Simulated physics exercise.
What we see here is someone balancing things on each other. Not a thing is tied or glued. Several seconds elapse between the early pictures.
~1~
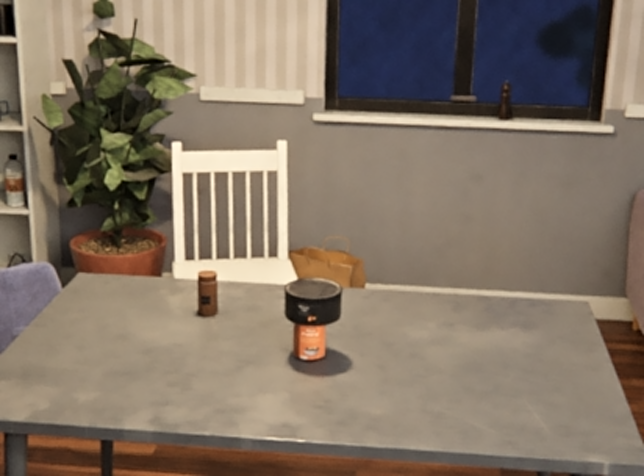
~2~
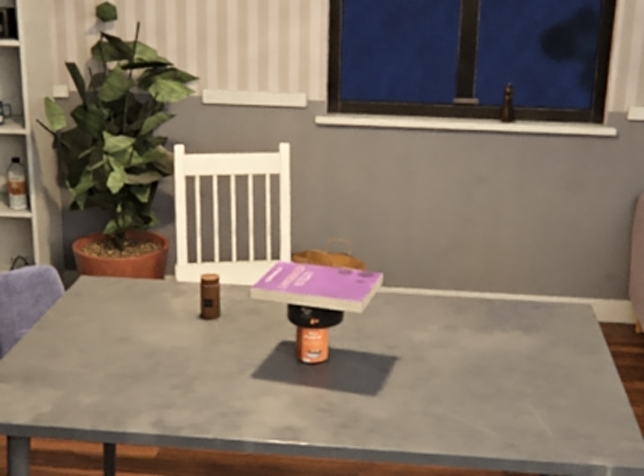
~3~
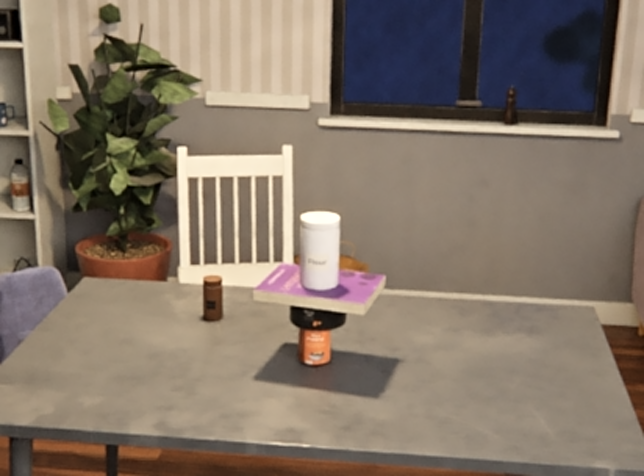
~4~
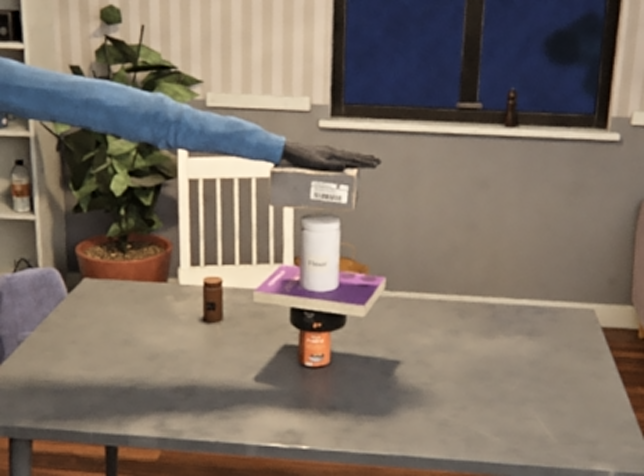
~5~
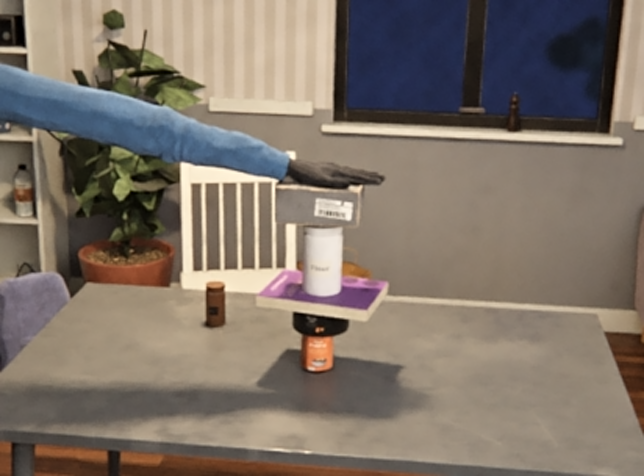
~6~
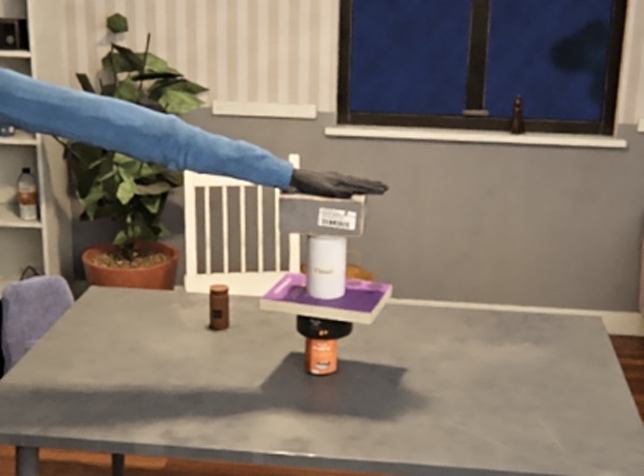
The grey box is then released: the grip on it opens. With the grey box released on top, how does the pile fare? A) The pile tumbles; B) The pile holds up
(B) The pile holds up.
Then, 0.30 s on from there, no change.
Then, 1.10 s on from there, grey box resting near (324, 209).
In the end, all 6 unmoved. At the end, from the last picture's camera, grey box near (324, 209). The pile stays up.
